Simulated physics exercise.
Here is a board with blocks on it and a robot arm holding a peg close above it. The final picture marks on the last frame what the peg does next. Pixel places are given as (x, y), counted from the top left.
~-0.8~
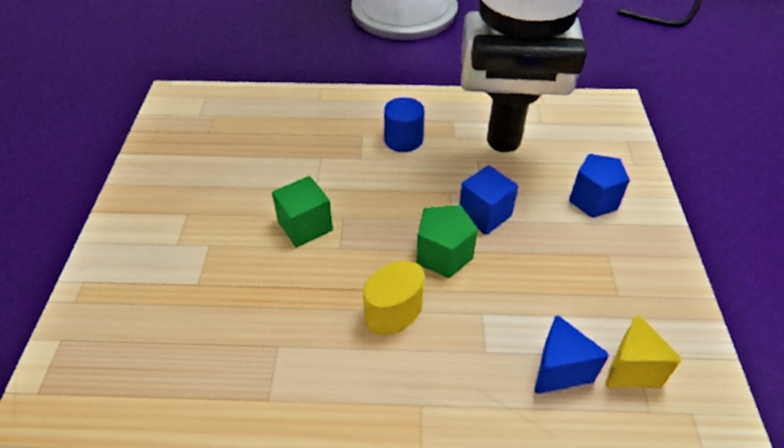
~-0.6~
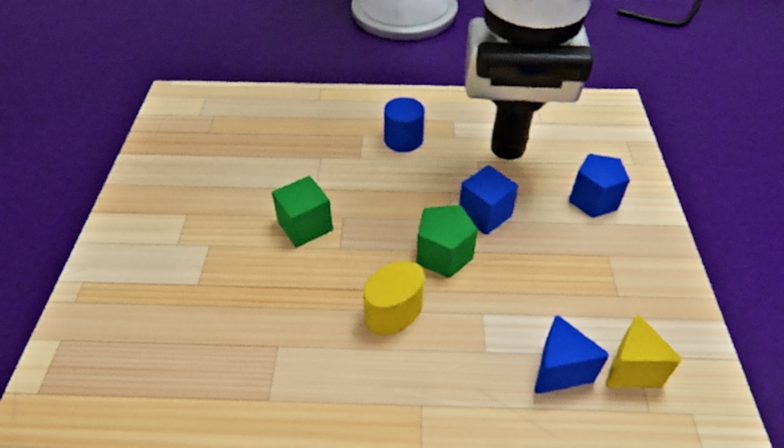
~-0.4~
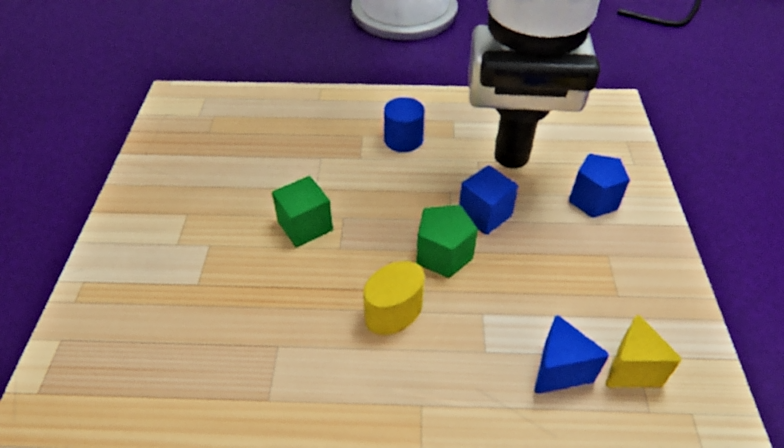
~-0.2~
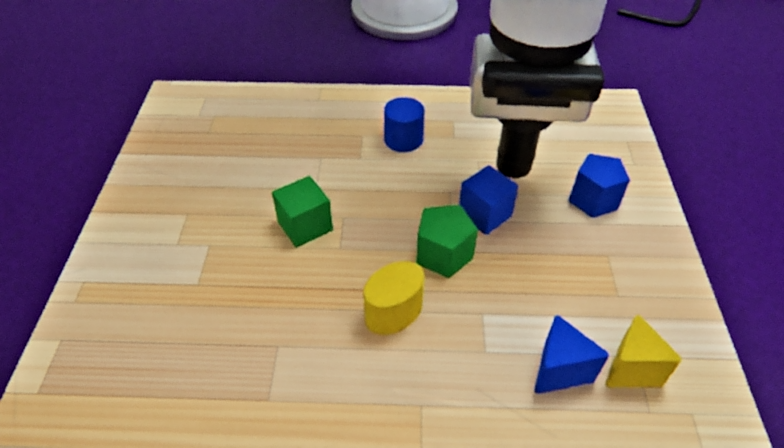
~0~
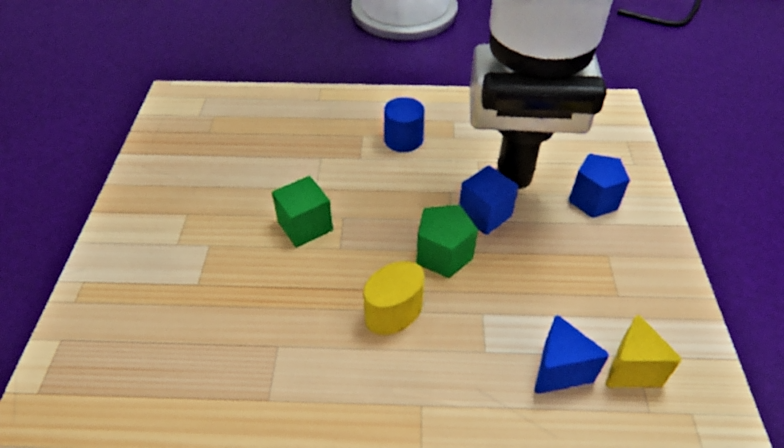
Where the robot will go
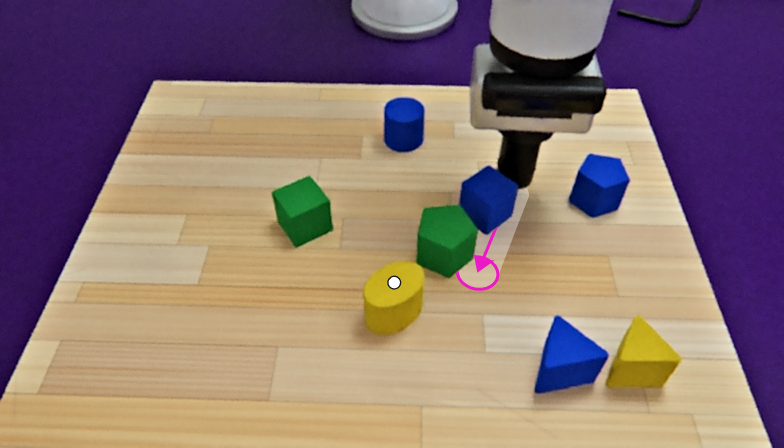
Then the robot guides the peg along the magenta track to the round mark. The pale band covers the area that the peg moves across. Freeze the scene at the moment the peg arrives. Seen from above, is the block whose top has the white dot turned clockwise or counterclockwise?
I'd predict that, seen from above, the block whose top has the white dot rotates counter-clockwise.
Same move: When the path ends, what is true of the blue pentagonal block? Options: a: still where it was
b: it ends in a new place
a
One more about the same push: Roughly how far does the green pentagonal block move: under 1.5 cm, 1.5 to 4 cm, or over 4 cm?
It goes beyond 4 cm.
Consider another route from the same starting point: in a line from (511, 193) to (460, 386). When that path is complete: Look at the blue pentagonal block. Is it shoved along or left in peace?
It holds its position.
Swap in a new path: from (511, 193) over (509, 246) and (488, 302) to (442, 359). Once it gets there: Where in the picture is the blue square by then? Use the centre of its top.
The top centre is at (473, 210).
Drawn move, from (511, 193) directly to (478, 273); the dot is on the yellow oval.
What follows on the original path. One third of the way, peg (503, 203); green pentagonal block (439, 230); blue square (473, 204), turned 20° clockwise.
Two thirds of the way, peg (492, 230); yellow oval (381, 292); green pentagonal block (412, 248), turned 10° clockwise; blue square (455, 226), turned 30° clockwise.
At the end, peg (480, 258); yellow oval (355, 305), turned 25° anticlockwise; green pentagonal block (387, 255), turned 30° clockwise; blue square (438, 243), turned 45° clockwise; blue pentagonal block still.
